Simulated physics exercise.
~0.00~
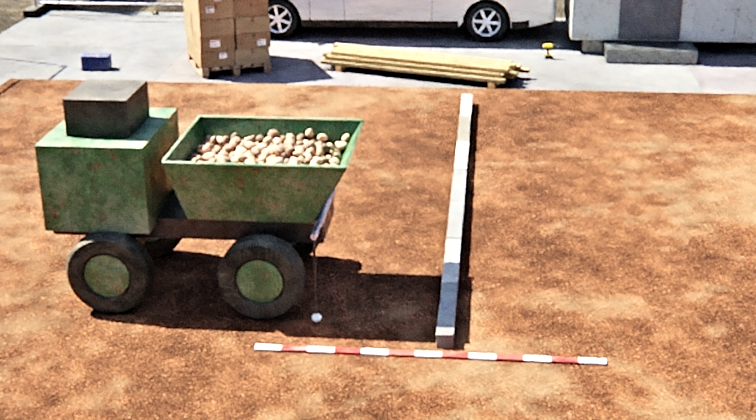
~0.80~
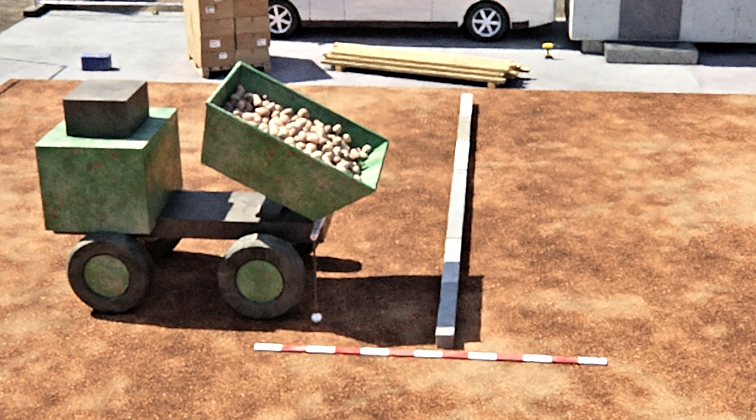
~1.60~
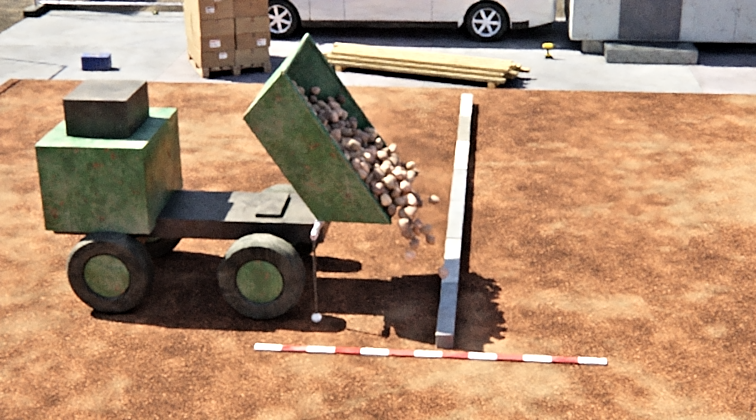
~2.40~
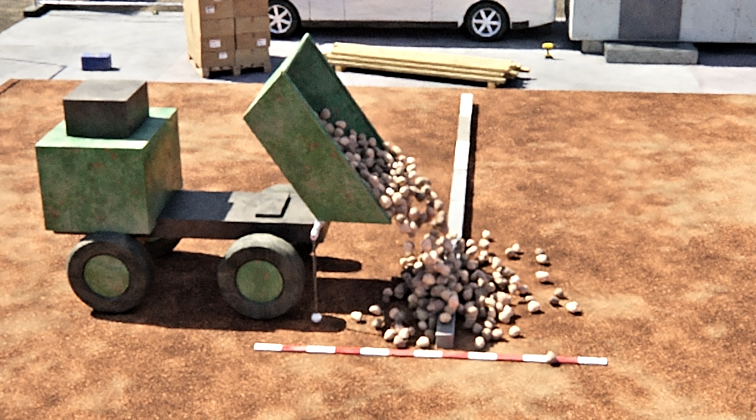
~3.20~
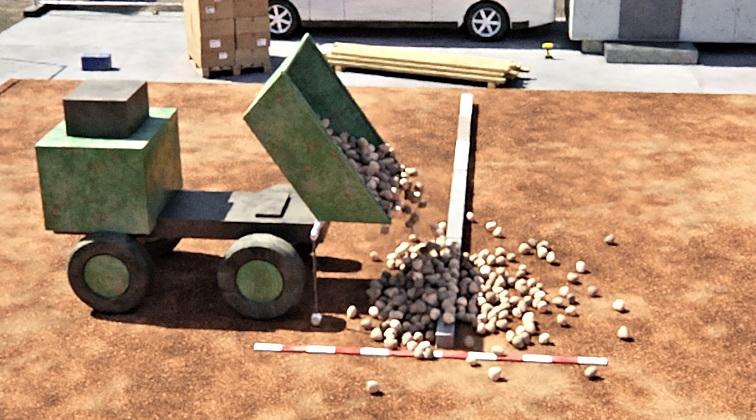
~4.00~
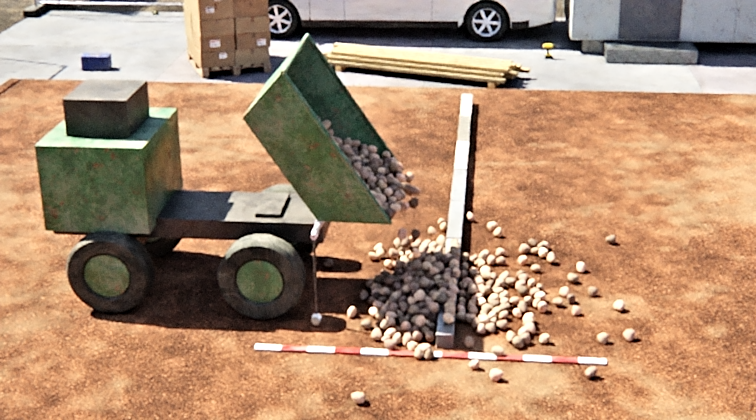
A green dumper tips its skip, spilling round stones across a kerb, though many stay inside.
